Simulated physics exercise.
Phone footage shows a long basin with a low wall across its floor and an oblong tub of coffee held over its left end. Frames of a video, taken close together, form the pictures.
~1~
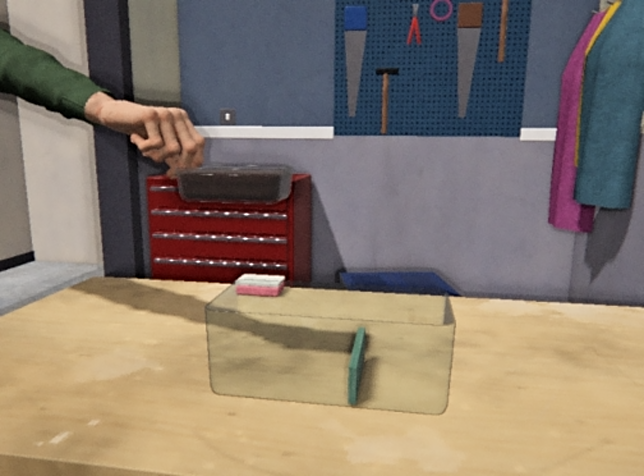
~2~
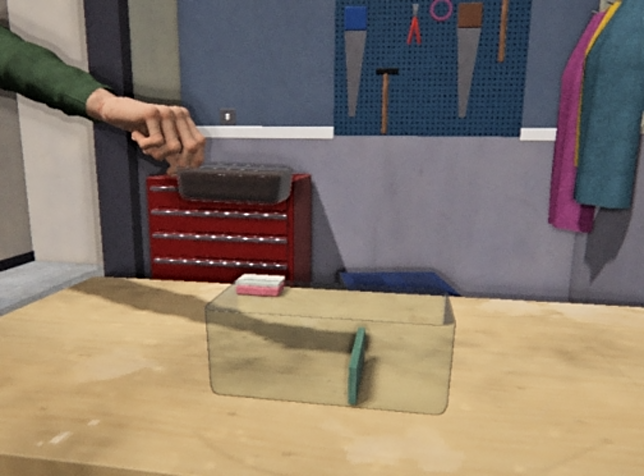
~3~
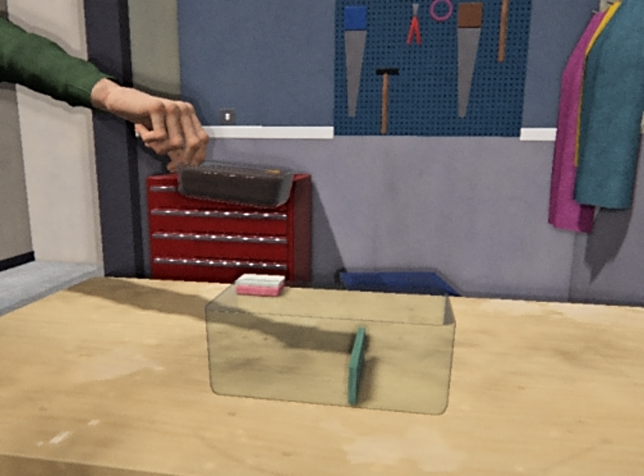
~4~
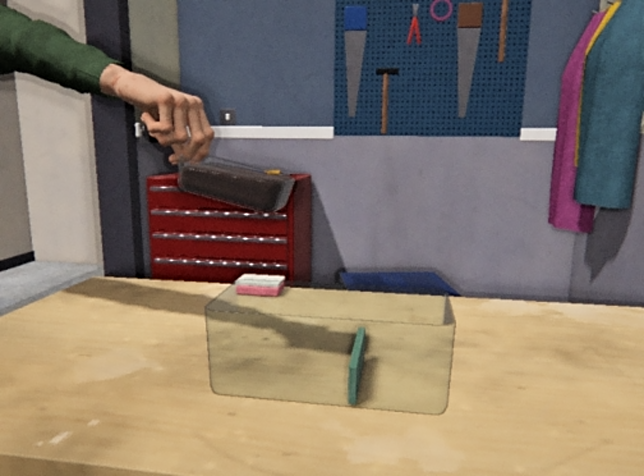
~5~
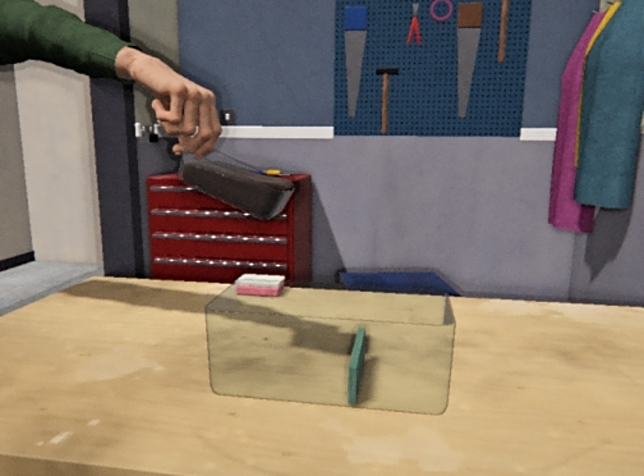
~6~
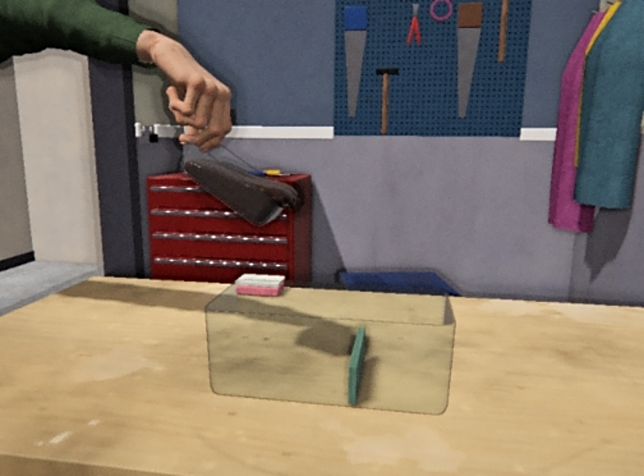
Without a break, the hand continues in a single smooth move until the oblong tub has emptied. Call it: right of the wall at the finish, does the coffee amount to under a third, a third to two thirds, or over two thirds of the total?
Under a third of the total.
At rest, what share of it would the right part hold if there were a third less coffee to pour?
Estimate: Around 5 per cent.
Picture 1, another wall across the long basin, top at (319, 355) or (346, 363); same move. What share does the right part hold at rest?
Note: Roughly 80 % in case one, 15 % in case two.
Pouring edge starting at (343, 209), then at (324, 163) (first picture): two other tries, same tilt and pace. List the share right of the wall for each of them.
In order, some 75 and 65 percent.
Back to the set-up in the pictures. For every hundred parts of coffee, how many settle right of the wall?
Around 5 %.
A moment on, the tilt is 97° and 5 per cent is still to pour, 49 is left of the wall and 0 right of it.
Next, the tilt is 102° and 0 per cent is still to pour, 90 is left of the wall and 0 right of it.
Then the tilt is 102° and 0 per cent is still to pour, 92 is left of the wall and 3 right of it.
Later the tilt is 102° and 0 per cent is still to pour, 92 is left of the wall and 4 right of it.
Finally, 92 per cent lies left of the wall, 4 right of it and 5 outside.
